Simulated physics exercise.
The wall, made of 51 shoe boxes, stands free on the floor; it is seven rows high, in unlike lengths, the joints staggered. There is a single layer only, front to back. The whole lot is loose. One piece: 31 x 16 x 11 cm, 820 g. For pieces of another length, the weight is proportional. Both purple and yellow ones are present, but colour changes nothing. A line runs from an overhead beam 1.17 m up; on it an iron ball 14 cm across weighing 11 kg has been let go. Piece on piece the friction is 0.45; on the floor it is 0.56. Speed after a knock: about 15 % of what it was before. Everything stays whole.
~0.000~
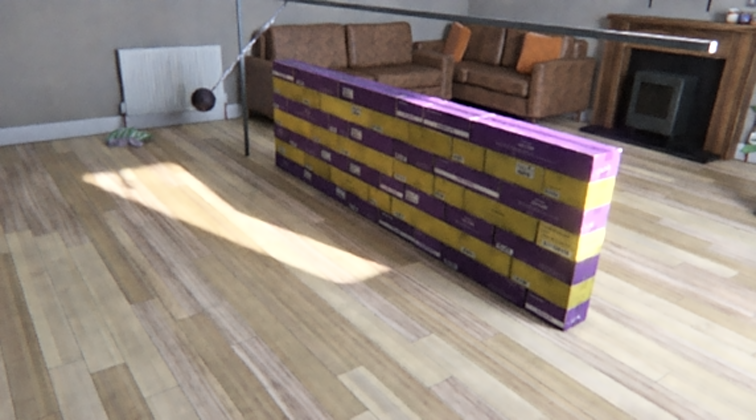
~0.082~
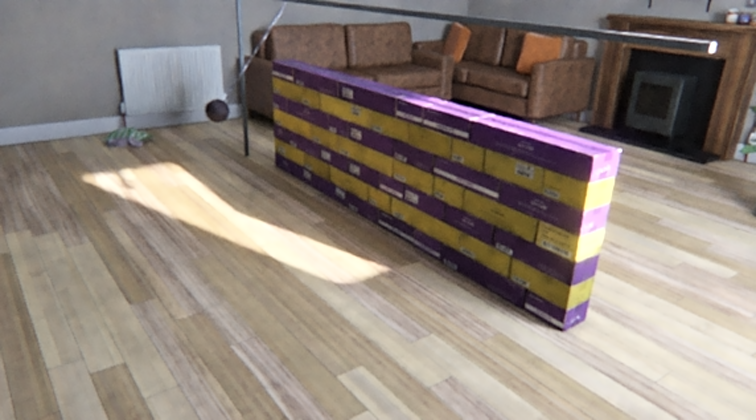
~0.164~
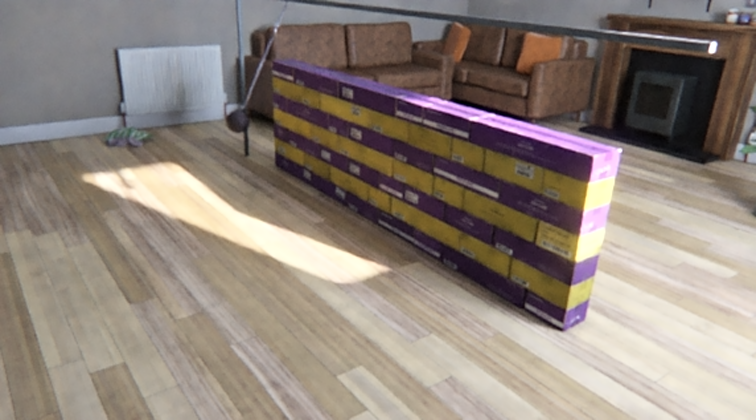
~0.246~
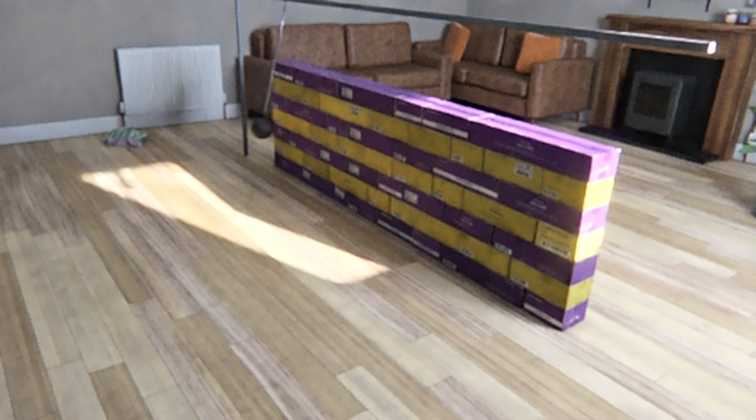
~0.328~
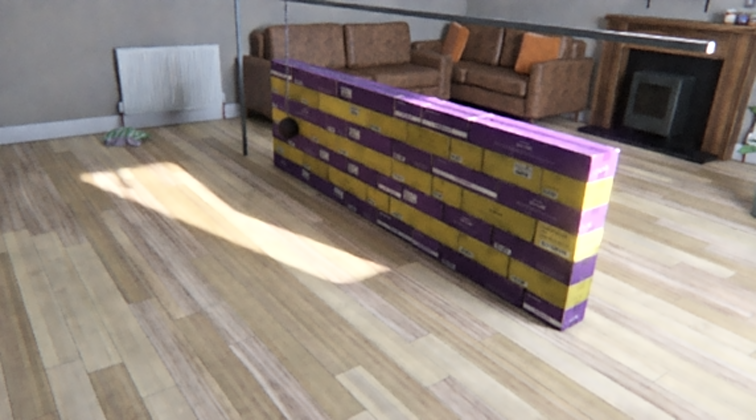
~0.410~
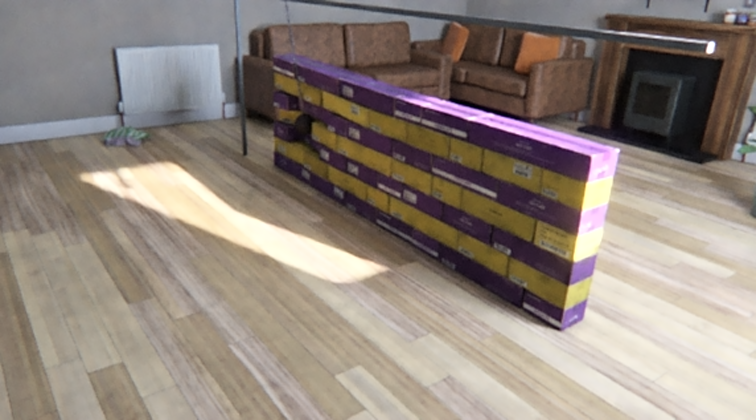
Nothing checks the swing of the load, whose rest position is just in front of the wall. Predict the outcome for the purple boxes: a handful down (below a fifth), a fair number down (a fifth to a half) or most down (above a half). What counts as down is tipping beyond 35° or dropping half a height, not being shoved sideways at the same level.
A fair number down, a fifth to a half.
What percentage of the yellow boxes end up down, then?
Yellow: 30%.
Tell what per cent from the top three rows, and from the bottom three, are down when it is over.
For the top it's 40 in a hundred, for the bottom 10 in a hundred.
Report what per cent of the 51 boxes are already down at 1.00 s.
It's 25 percent at that point.
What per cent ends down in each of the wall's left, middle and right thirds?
The thirds come out at 70 on the left, 10 in the middle and 0 on the right, in per cent.
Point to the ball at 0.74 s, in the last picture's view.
It should be near pixel (331, 110).
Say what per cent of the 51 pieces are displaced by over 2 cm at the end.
Result: 25 per cent.
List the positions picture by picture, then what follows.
In the first frame (pixels give the middle of a visible side), ball (199, 95) line 46° before plumb; top purple box (445, 123); top yellow box (428, 140); none has stirred.
Ball (213, 107) line 38° before plumb; top purple box (445, 123), in the second frame.
Ball (233, 120) line 27° before plumb; top purple box (445, 123), in the third frame.
Ball (257, 128) line 14° before plumb; top purple box (444, 123), in the fourth frame.
Ball (284, 130) line plumb; top purple box (443, 123), in the fifth frame.
Ball (301, 128) line 9° past plumb; top purple box (443, 123); top yellow box (426, 140); steepest lean 4°, the box at (283, 68); movement in 12 of them, in the sixth frame.
After 0.54 s, line 19° past plumb; none of the 29 purple boxes down (0 of 51 in all colours); top purple box unmoved.
After 0.74 s, line 26° past plumb; 3 of the 29 purple boxes down (5 of 51 in all colours); top purple box unmoved.
After 1.00 s, line 15° past plumb; 8 of the 29 purple boxes down (14 of 51 in all colours); top purple box unmoved.
After 1.38 s, line 17° before plumb; 8 of the 29 purple boxes down (14 of 51 in all colours); top purple box unmoved.
In the end (2.7 s), line 19° past plumb; 8 of the 29 purple boxes down (14 of 51 in all colours); top purple box unmoved; top yellow box unmoved. That is 28 per cent. From the last view, middles, top purple box near (456, 121), top yellow box near (439, 138).
